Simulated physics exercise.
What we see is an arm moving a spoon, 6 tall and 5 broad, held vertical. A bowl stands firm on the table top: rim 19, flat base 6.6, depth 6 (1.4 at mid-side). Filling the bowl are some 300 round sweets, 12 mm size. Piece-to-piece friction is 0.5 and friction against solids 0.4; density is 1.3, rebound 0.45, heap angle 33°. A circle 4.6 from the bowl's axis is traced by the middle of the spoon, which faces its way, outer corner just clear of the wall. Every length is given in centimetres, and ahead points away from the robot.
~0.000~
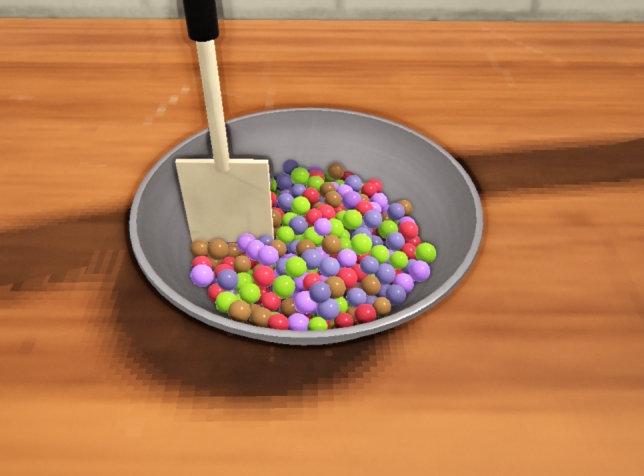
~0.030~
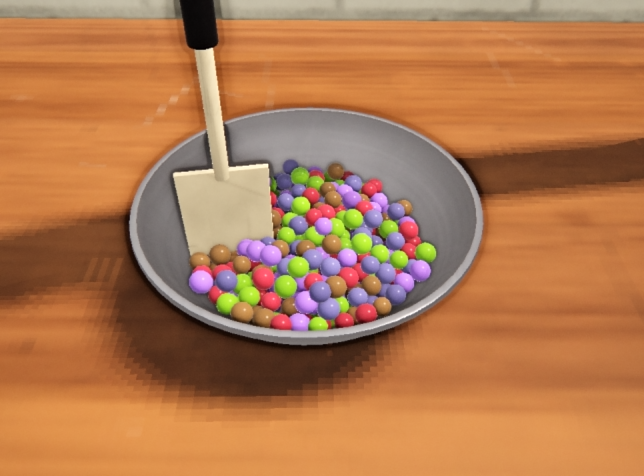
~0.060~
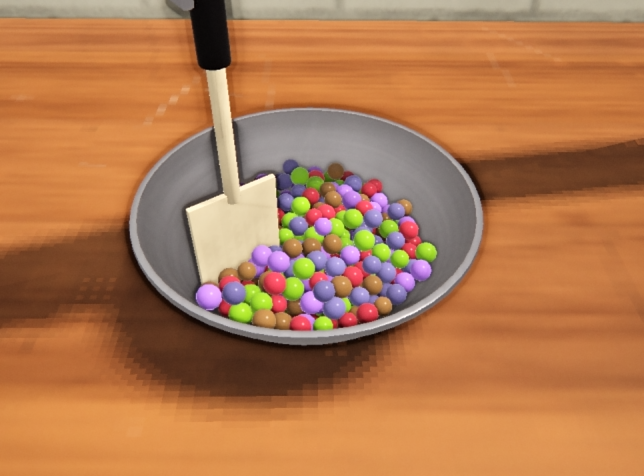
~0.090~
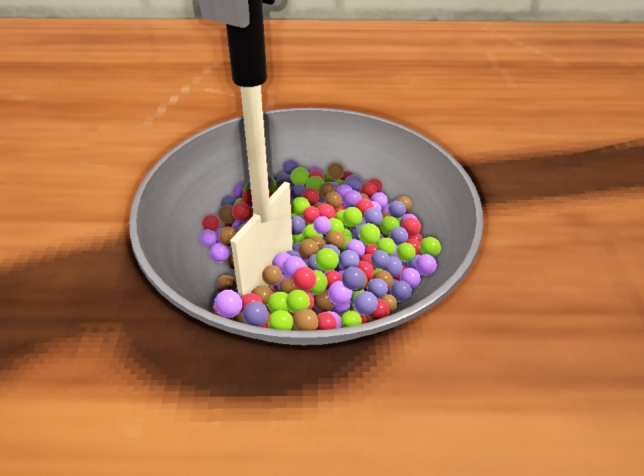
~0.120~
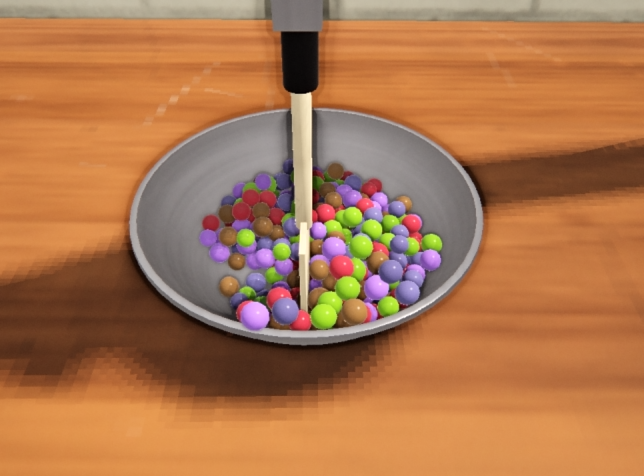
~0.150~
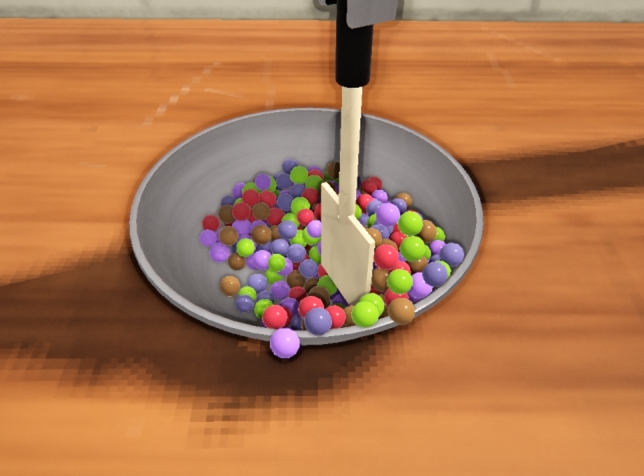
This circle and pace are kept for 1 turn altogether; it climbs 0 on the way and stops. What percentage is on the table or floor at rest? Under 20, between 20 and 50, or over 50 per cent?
Between 20 and 50 per cent.
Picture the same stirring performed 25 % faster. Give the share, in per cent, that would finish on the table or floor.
It would be near 40 per cent.
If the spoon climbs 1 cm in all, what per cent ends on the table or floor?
It comes to some 25 per cent.
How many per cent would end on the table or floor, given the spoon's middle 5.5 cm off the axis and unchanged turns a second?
Then about 10 per cent.
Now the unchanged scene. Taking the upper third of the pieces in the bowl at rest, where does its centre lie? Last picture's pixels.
Looks like roughly (271, 291) to me.
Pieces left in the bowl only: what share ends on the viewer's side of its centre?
Close to 65 in a hundred.
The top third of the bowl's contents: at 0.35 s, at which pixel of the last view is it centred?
In the last picture it sits around (245, 167).
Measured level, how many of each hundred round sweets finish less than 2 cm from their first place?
I'd say something near 20 percent.
After 0.25 s, 207° round, highest piece 10 above the table; 268 in the bowl, 4 on the table or floor, 31 in flight or on the tool.
After 0.35 s, 297° round, highest piece 10 above the table; 237 in the bowl, 33 on the table or floor, 33 in flight or on the tool.
After 0.60 s, 0° round, highest piece 5 above the table; 202 in the bowl, 100 on the table or floor, 1 in flight or on the tool.
After 1.30 s, 0° round, highest piece 5 above the table; 202 in the bowl, 101 on the table or floor.
At rest, 202 in the bowl, 101 on the table or floor. That is 33 % on the table or floor.
